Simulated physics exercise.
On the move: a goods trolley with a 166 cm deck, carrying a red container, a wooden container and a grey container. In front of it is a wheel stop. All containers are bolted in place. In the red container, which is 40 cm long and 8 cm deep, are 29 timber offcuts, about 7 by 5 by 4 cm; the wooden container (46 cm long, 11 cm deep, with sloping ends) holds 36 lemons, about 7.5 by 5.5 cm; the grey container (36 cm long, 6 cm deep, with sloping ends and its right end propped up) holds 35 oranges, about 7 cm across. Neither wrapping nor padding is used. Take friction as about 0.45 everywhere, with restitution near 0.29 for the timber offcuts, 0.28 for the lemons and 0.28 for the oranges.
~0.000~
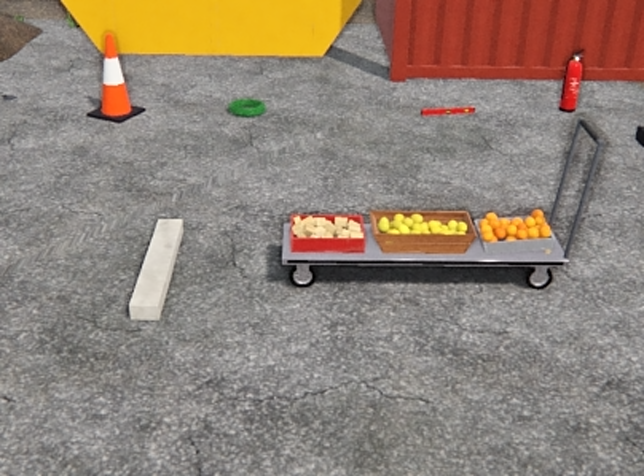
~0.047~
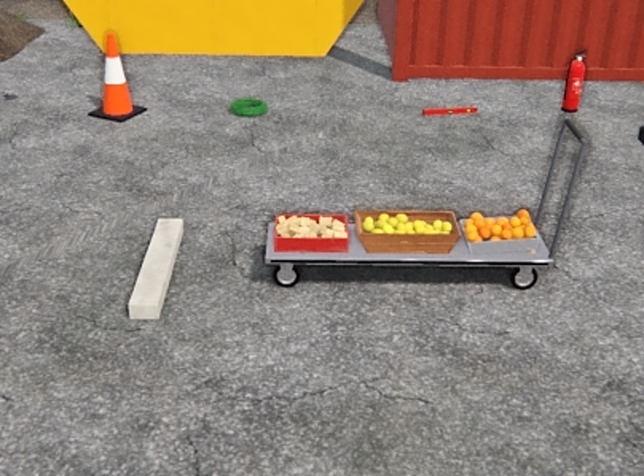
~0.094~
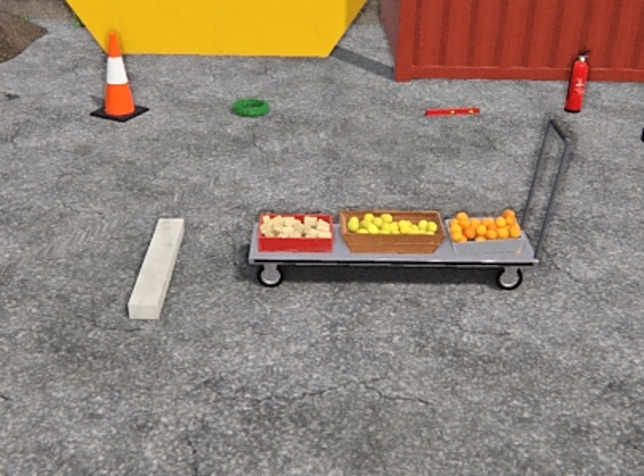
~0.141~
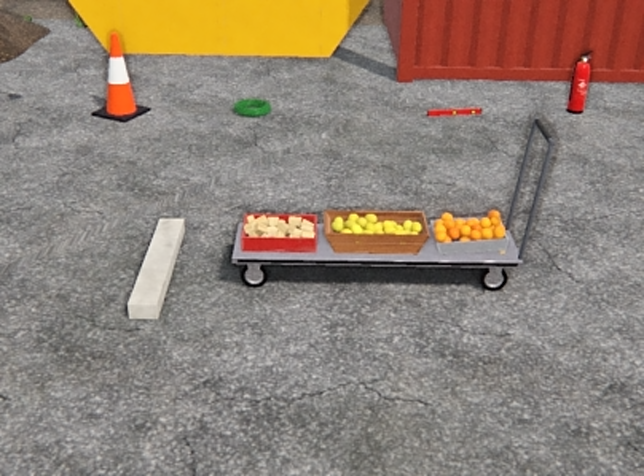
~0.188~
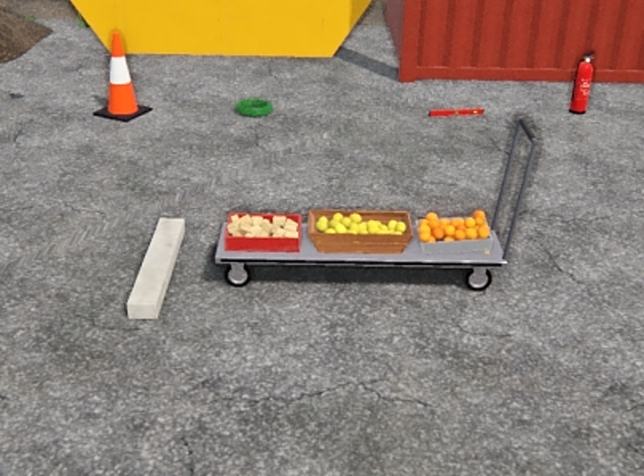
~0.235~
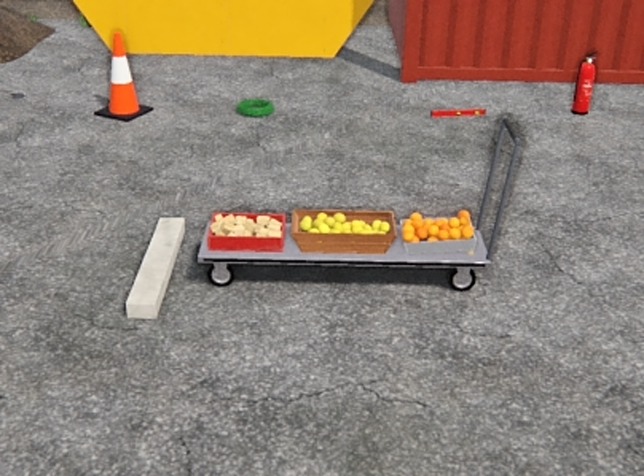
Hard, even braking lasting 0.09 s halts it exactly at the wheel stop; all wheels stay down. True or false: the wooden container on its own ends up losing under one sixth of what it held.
True.
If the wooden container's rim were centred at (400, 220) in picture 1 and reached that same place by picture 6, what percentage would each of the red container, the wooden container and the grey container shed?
That would give red container 0 %, wooden container 0 % and grey container 30 %.
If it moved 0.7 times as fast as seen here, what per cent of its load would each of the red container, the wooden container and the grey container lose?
Then the red container sheds 0 per cent, the wooden container 0 per cent, and the grey container 30 per cent.
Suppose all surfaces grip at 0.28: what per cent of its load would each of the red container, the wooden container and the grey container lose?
Red container 0%, wooden container 0%, grey container 30%.
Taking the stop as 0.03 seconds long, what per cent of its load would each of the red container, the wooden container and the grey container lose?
Then red container 10, wooden container 0, grey container 40 per cent.
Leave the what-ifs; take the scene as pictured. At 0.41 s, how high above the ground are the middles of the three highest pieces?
On average roughly 36 centimetres up.
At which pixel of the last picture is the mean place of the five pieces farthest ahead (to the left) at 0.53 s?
Their centre is around (172, 227).
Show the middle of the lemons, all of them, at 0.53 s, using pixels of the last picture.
Near (293, 233).
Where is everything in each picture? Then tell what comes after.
In the first picture (each is followed by its nearest rim corner in this view; the camera moves round a little), wooden container, (375, 234); grey container, (553, 238); 71 cm short of the stop; none out.
Wooden container, (359, 233); grey container, (537, 238); 62 cm short of the stop, in the second picture.
Wooden container, (343, 233); grey container, (522, 239); 52 cm short of the stop, in the third picture.
Wooden container, (326, 233); grey container, (507, 239); 43 cm short of the stop, in the fourth picture.
Wooden container, (310, 233); grey container, (491, 239); 33 cm short of the stop, in the fifth picture.
Wooden container, (293, 232); grey container, (475, 239); 24 cm short of the stop; none out, in the sixth picture.
After 0.31 s, the brake bites.
After 0.41 s, red container 29 in, 0 out, wooden container 36 in, 0 out and grey container 33 in, 2 out.
After 0.53 s, red container 27 in, 2 out, wooden container 36 in, 0 out and grey container 25 in, 10 out.
After 0.76 s, red container 26 in, 3 out, wooden container 36 in, 0 out and grey container 24 in, 11 out.
When it is over (at 1.26 s), red container 26 in, 3 out, wooden container 36 in, 0 out and grey container 24 in, 11 out. Asked share, 0 of 36, 0 per cent.
